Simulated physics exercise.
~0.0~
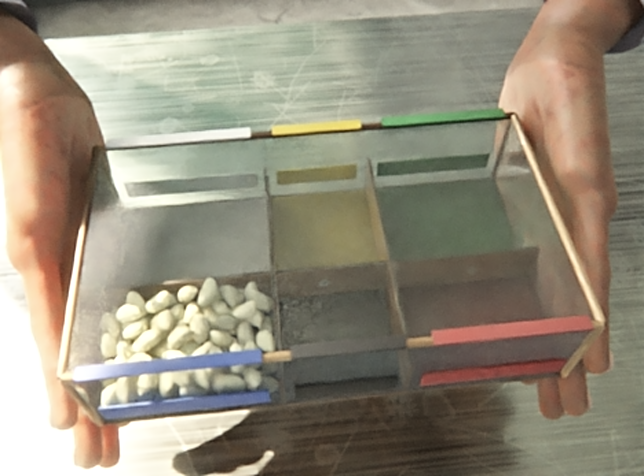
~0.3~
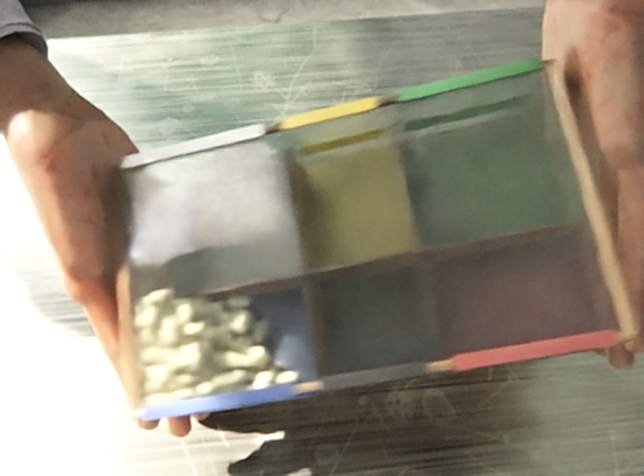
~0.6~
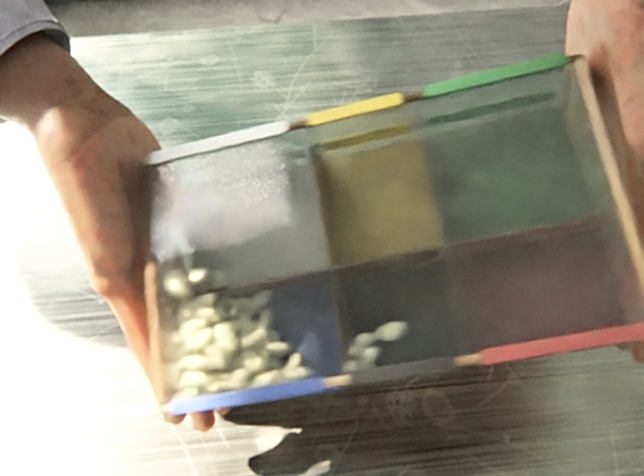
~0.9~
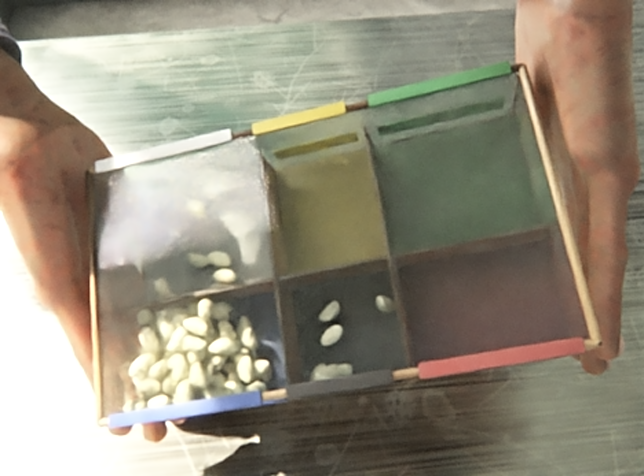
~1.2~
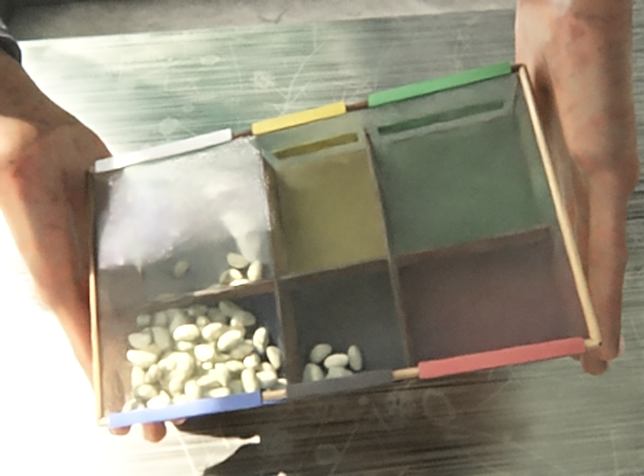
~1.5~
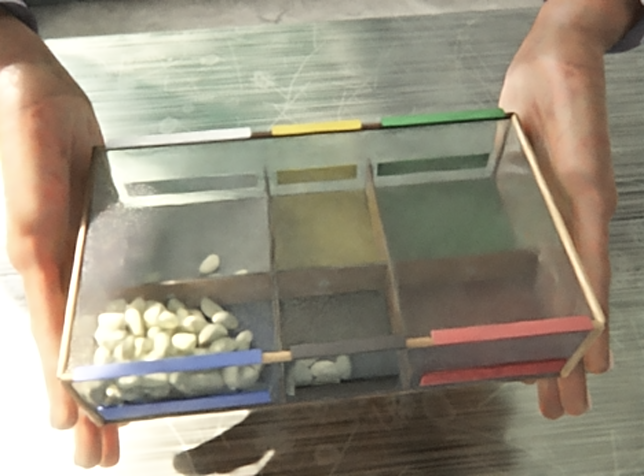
The clip shows two hands holding a clear-lidded, six-compartment box of white beans, tilting and shaking it, then bringing it level. A few beans spill from the blue compartment into the black and white ones, while most remain in the blue at the end.
